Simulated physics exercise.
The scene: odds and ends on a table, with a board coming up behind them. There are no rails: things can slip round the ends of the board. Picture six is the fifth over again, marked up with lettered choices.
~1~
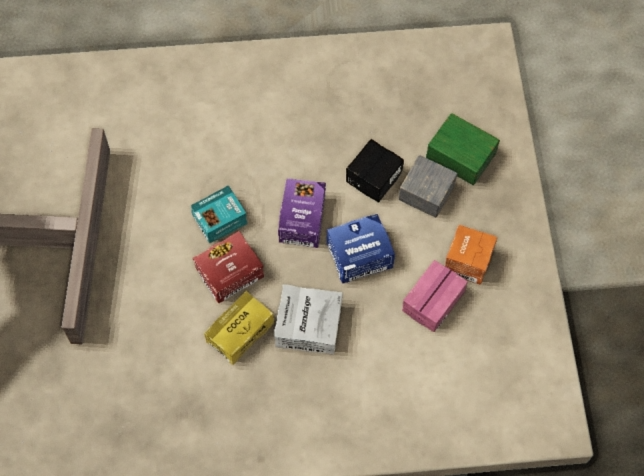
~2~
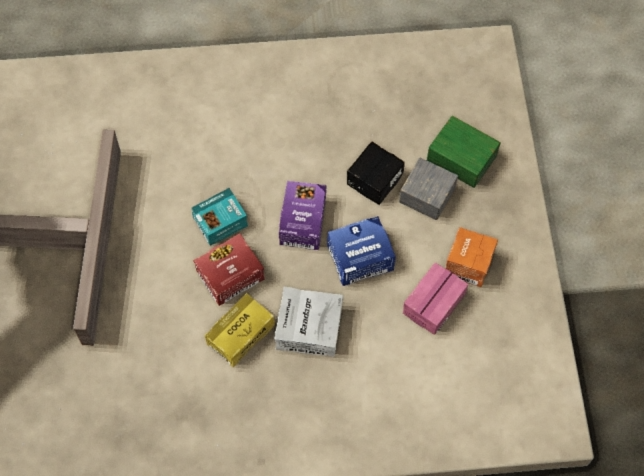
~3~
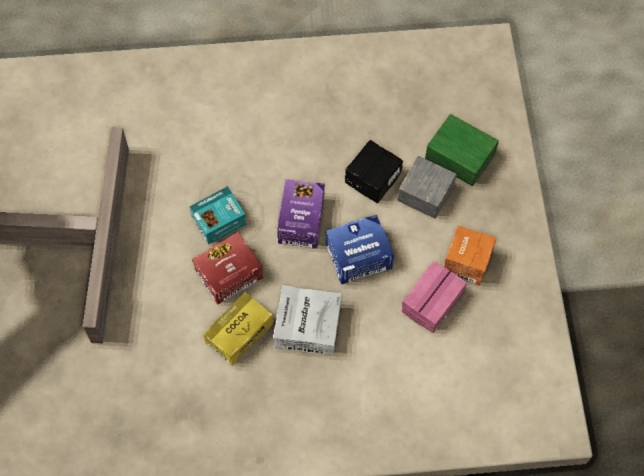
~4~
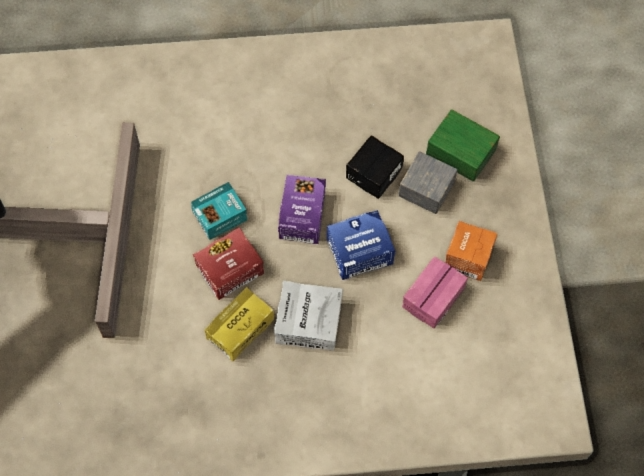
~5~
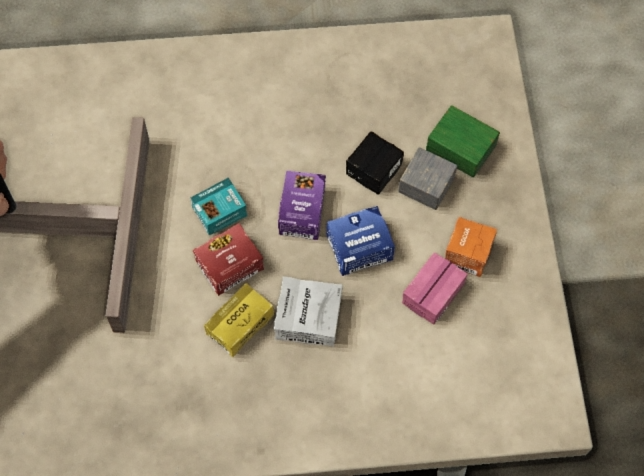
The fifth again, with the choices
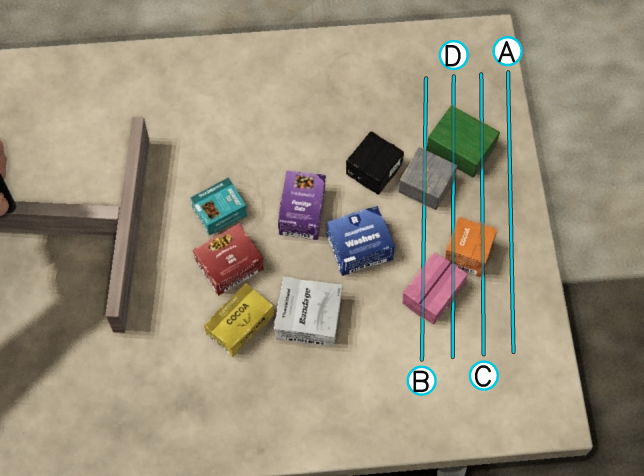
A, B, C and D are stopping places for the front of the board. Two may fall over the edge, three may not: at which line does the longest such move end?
The farthest such stop is D.
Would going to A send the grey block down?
Yes.
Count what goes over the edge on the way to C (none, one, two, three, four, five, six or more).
Five.
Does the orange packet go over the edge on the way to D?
Yes.
On the marked copy, A at (511, 204); B at (424, 211); C at (482, 207); D at (453, 209).
Taking D. A third of the way, board (243, 204); yellow packet (259, 336); white box (314, 313).
Two thirds of the way, board (361, 195); orange packet (492, 249); green block (470, 137).
When it is over, board (452, 188); orange packet over the edge; grey block over the edge; two fallen.
As for the rest, A drops five; B is within the limit but short; C drops five.
